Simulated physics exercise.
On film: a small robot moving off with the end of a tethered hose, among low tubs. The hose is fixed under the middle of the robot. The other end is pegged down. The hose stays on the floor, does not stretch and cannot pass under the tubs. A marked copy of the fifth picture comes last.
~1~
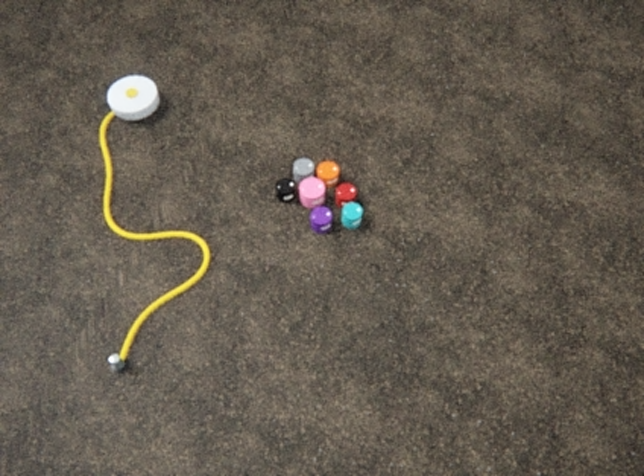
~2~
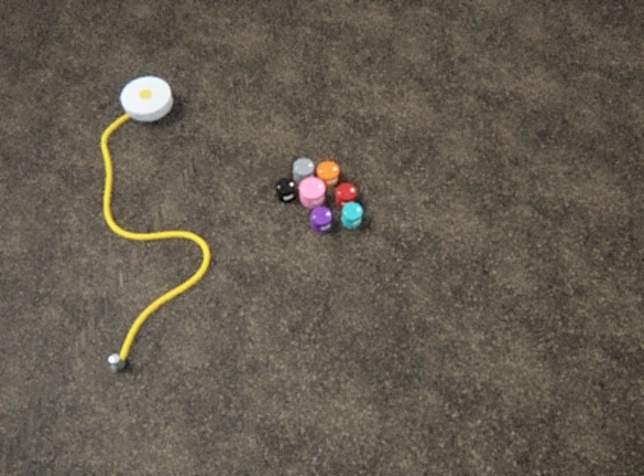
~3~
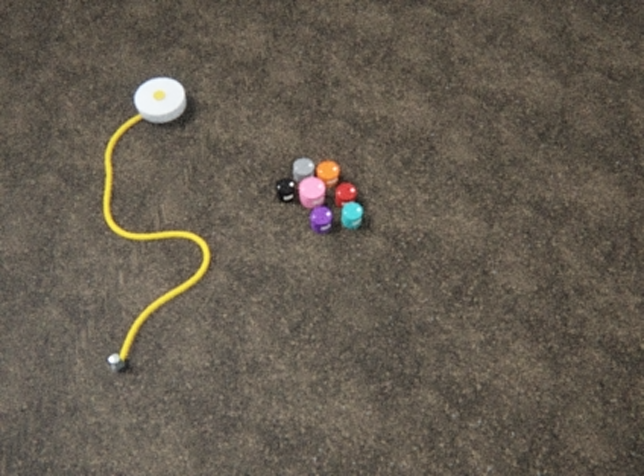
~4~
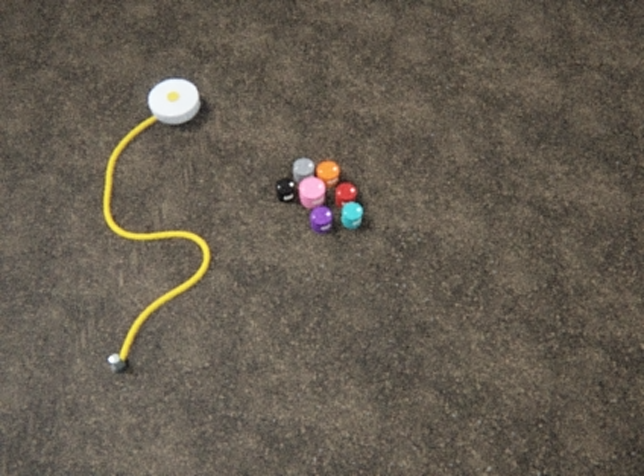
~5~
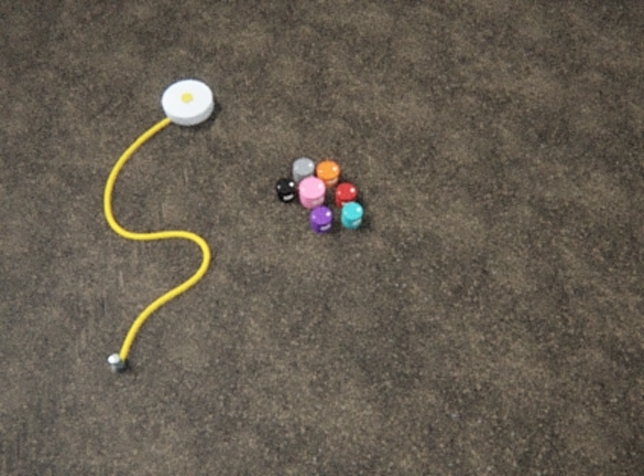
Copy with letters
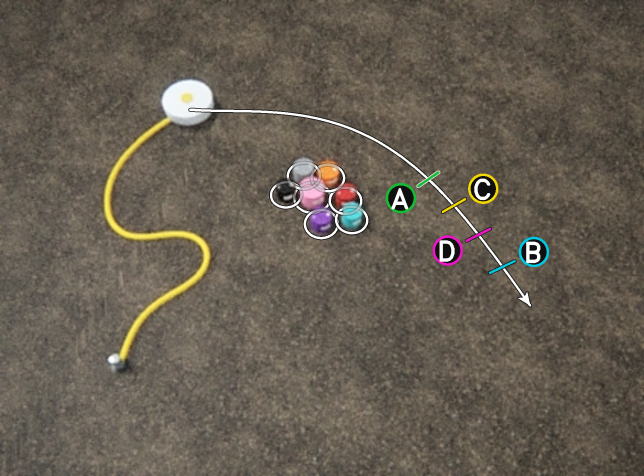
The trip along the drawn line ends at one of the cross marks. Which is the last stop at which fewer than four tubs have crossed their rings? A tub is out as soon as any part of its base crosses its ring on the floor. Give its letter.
As far as tick C.
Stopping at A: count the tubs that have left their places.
The count is none.
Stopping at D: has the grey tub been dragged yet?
Yes.
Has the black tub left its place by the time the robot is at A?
By then, no.
On the marked copy, A at (428, 179); B at (502, 267); C at (454, 206); D at (478, 235); the route from (190, 110) via (388, 148) to (530, 306).
Taking C. A third of the way, robot (292, 108).
Two thirds of the way, robot (389, 142).
When it is over, robot (456, 200); grey tub (306, 176); none over the rings.
As for the rest, A is within the limit but short; B has seven over the rings; D has six over the rings.
